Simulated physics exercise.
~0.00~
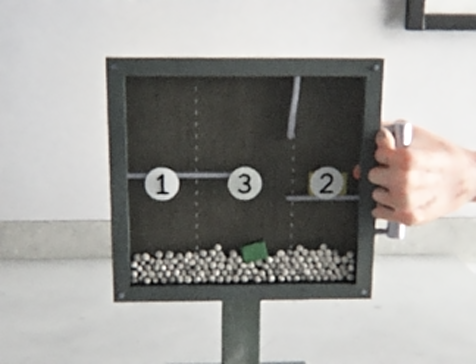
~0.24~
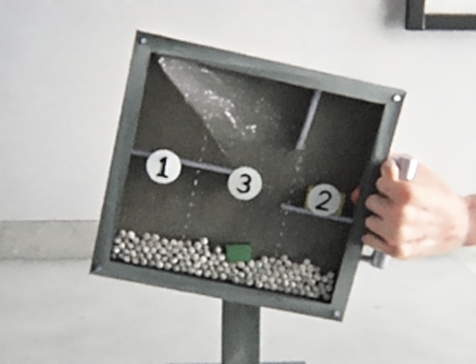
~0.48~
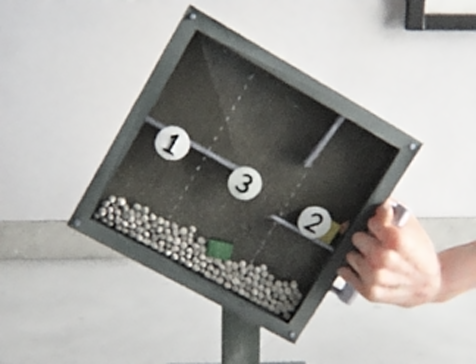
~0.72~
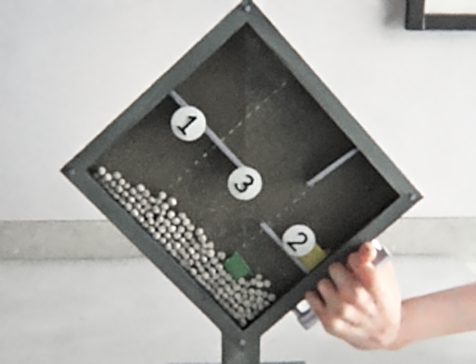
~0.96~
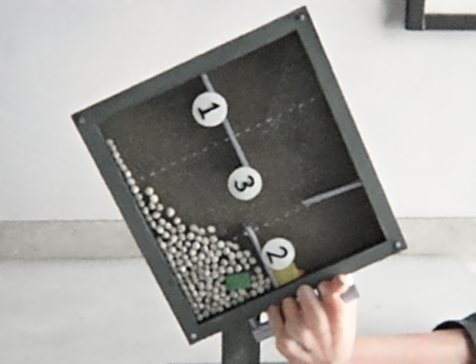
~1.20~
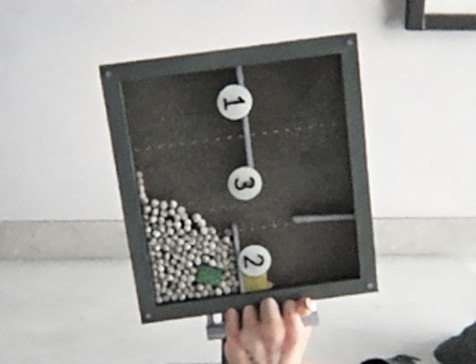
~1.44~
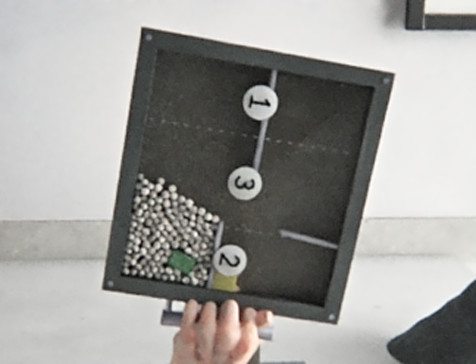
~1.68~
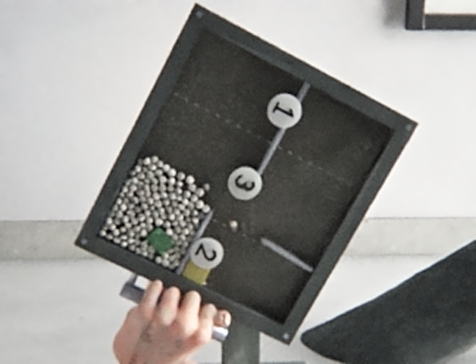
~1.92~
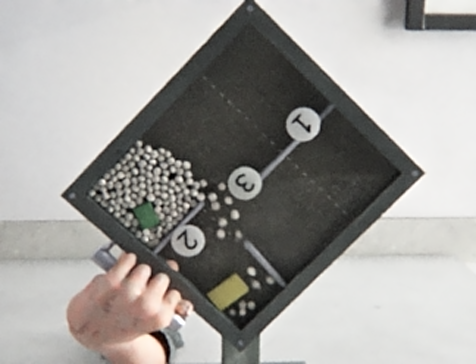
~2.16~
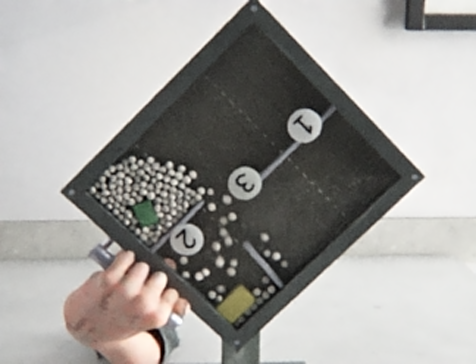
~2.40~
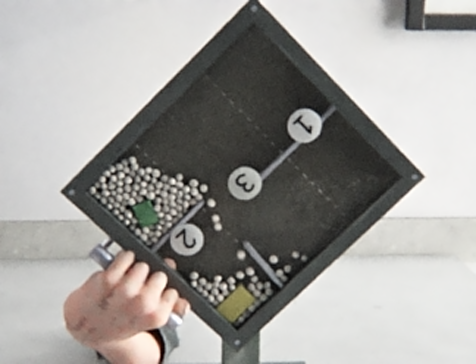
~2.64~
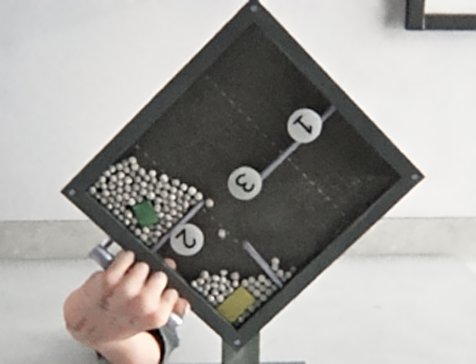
A square, dark-framed case with a clear front, seen straight on against a pale wall, holds a bed of small white balls, a green block resting on them, a yellow block at right, and three numbered strips. A hand gripping the handle on its right side turns it clockwise. The balls and green block slide toward the lower left and heap up beside the strip marked two. As the case tips further, some balls spill past that strip, and the yellow block slides to the bottom corner. The case stops cornerwise, with most balls and the green block still piled at left and a smaller group around the yellow block below.
